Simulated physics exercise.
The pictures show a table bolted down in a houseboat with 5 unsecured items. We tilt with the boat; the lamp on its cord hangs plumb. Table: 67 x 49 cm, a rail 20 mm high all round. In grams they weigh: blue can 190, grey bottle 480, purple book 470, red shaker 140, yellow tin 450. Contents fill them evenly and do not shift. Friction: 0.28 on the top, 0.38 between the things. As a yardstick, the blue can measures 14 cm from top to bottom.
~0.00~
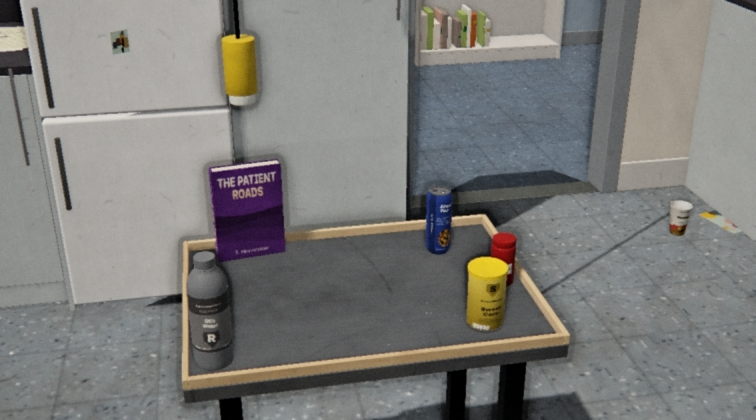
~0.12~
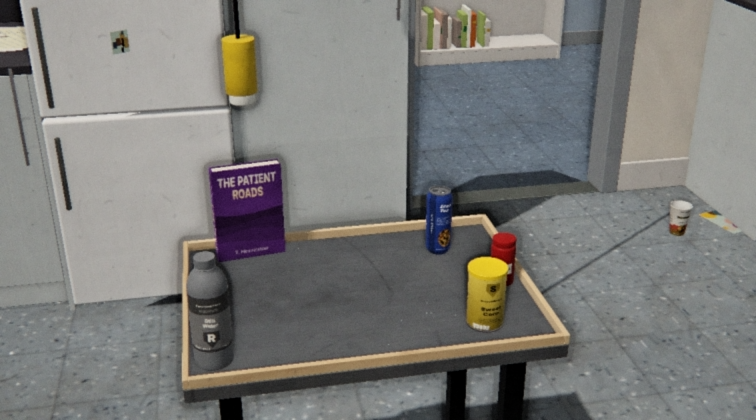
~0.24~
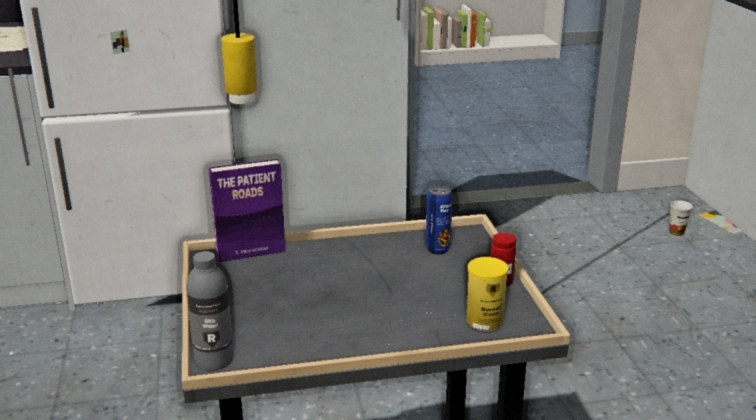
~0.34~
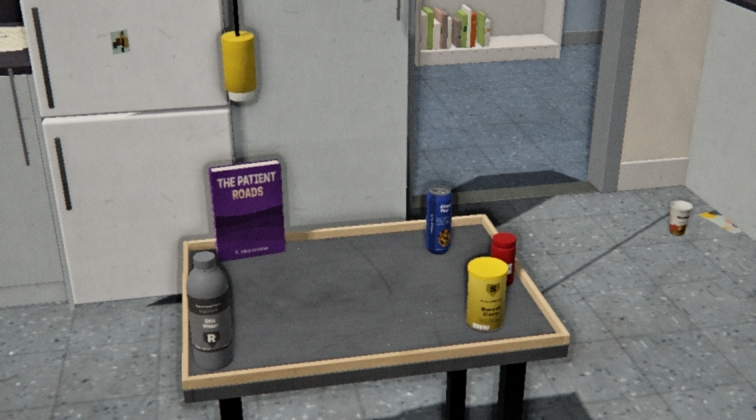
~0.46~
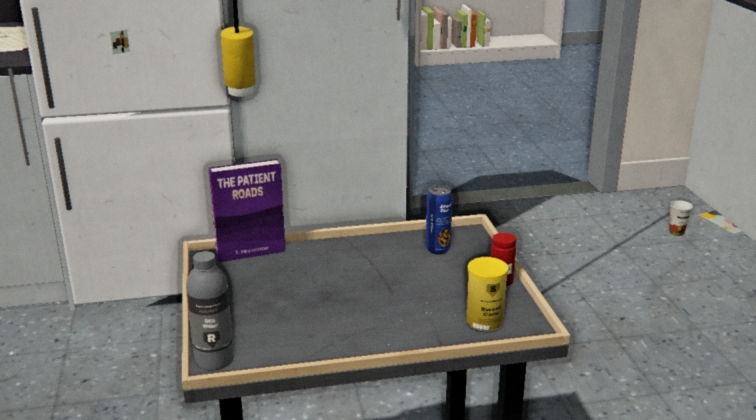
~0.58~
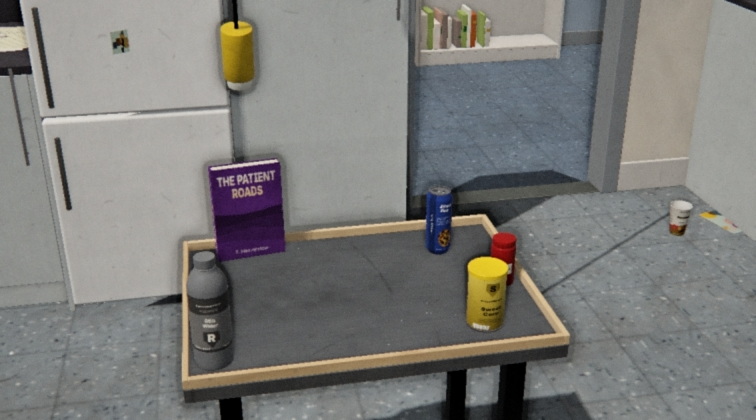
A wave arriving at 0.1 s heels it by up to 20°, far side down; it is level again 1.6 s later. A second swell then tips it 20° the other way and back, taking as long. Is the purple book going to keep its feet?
The purple book tips over.
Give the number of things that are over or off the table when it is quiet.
That comes to 1.
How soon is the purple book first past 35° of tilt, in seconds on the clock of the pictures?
Near 0.8 s.
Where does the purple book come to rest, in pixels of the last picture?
At about (259, 384).
After 0.98 s, boat heeled 20°, far side down; purple book now off the table; blue can moved 2 cm; grey bottle moved 2 cm.
After 1.18 s, boat heeled 15°, far side down; blue can moved 7 cm; grey bottle moved 7 cm; red shaker moved 7 cm.
After 1.38 s, boat heeled 7°, far side down; grey bottle moved 11 cm; red shaker moved 11 cm; yellow tin moved 11 cm.
After 2.78 s, boat heeled 15°, near side down; red shaker moved 4 cm; grey bottle moved 4 cm; yellow tin moved 4 cm.
In the end (3.8 s), off the table and tipped over, purple book; the other 4 under 5 cm from the start. In the last view, purple book near (259, 384).
